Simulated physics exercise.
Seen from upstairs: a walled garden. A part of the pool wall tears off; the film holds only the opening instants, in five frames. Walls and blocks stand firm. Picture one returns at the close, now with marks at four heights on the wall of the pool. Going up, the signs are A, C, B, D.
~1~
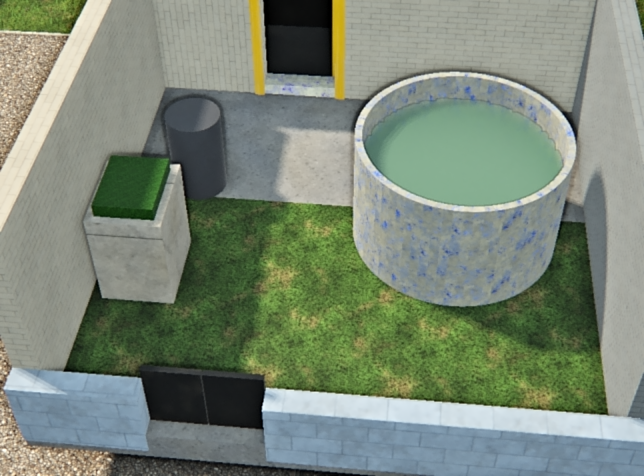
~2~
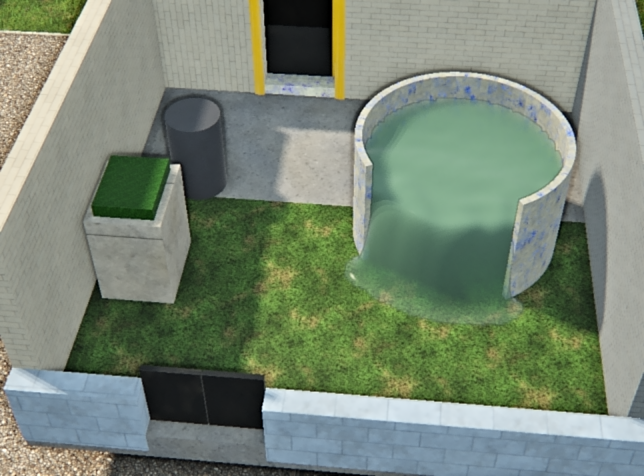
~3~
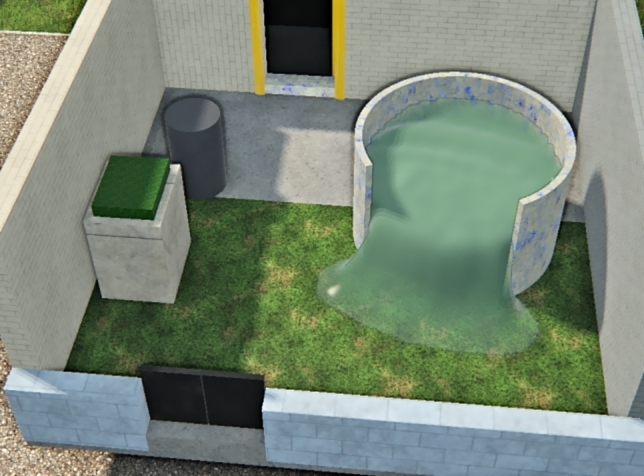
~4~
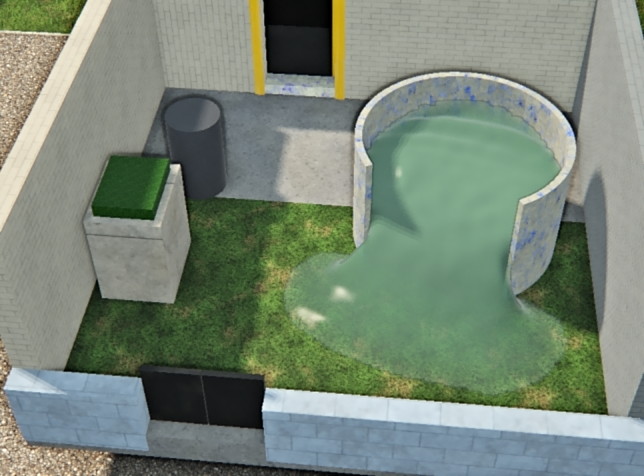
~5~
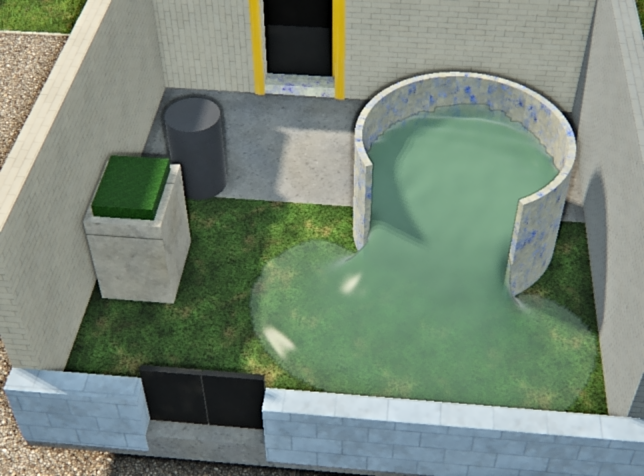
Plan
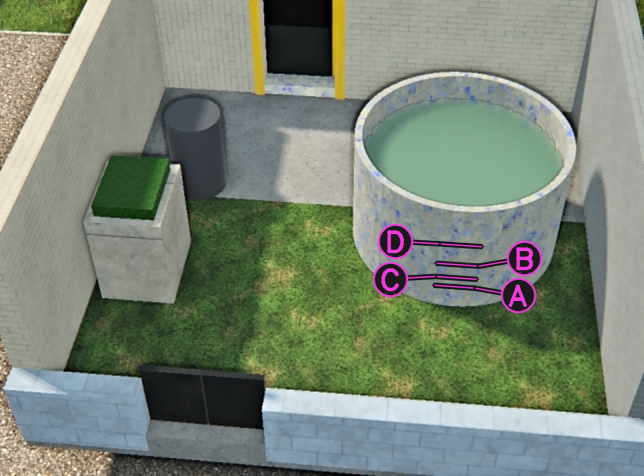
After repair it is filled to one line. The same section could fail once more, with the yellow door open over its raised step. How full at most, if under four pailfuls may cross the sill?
Level D.
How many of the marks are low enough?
All of the four.
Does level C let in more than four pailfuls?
No, that is safe.
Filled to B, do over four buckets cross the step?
No.
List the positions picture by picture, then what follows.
Water in the pool at rest, its middle at (462, 158); foot of the yellow doorway at (300, 95); shut gate at (204, 380).
Water covers 2 % of the ground and shows as far out as (515, 307).
Water covers 6 % of the ground and shows as far out as (528, 331).
Water covers 13 % of the ground and shows as far out as (291, 299).
Water covers 22 % of the ground and shows as far out as (264, 314).
On the marked copy, A at (454, 286); B at (457, 264); C at (455, 277); D at (460, 245); from the bottom up A, C, B, D.
For level A, nothing gets over.
For level B, nothing gets over.
For level C, nothing gets over.
For level D, a splash gets over, under a bucket.
